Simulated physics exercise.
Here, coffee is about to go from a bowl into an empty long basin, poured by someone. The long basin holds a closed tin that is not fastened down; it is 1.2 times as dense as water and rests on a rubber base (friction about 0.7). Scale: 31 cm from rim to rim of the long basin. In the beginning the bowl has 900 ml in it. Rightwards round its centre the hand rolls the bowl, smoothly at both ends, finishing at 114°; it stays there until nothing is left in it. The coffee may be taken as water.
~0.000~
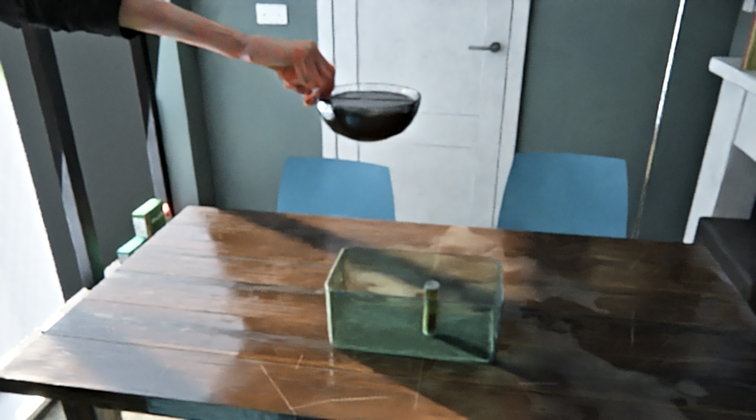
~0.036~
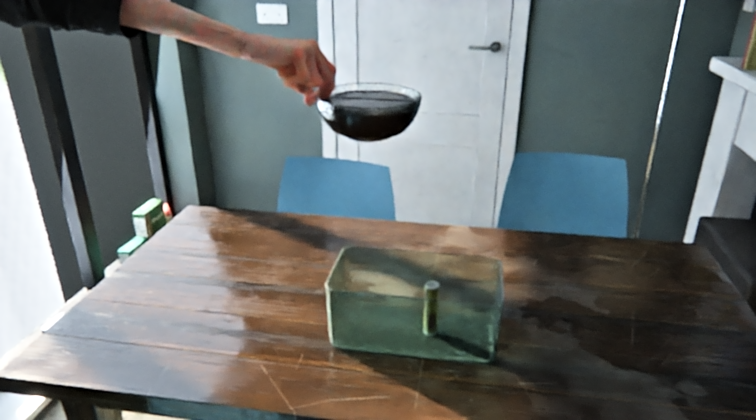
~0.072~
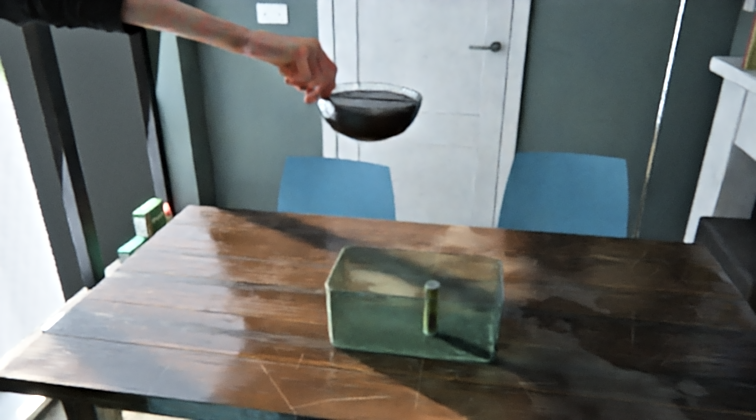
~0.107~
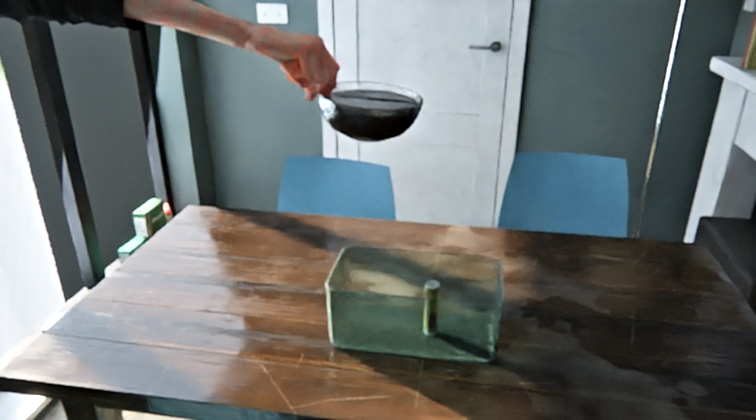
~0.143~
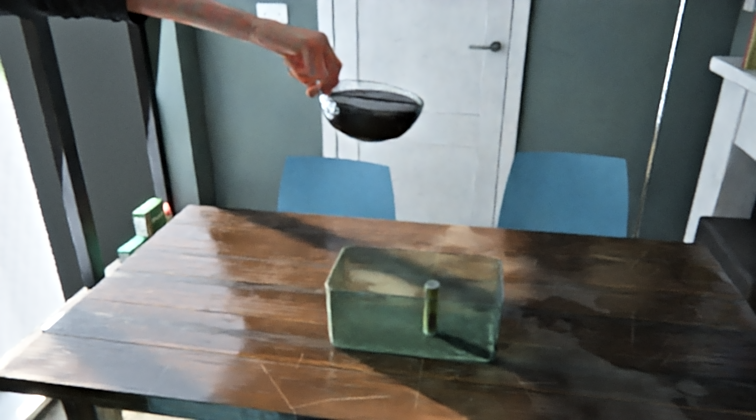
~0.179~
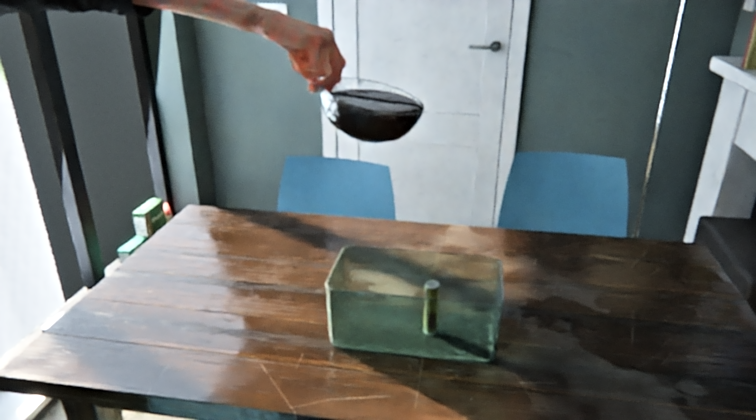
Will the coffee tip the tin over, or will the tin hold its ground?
Most likely it will capsize.
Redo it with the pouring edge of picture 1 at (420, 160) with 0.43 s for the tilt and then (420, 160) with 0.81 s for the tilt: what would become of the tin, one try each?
First it stays on its base; then it tips over.
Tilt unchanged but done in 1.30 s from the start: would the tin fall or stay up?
Outcome - the tin ends up overturned.
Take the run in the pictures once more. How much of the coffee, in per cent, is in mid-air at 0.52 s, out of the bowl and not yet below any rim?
Roughly 74 percent.
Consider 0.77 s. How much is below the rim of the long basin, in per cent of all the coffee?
About 86 per cent.
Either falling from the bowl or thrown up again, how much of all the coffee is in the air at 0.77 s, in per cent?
Something like 14 per cent is in the air then.
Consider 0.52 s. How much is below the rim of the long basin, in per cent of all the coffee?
Around 5 percent.
After 0.52 s the tilt is 81° and 21 per cent is still to pour; the tin stands where it began.
After 0.77 s the tilt is 113° and 0 per cent is still to pour; the tin leans 14°.
After 1.03 s the tilt is 114° and 0 per cent is still to pour; the tin lies on its side.
After 1.31 s the tilt is 114° and 0 per cent is still to pour; the tin lies on its side.
In the end the tin lies on its side.
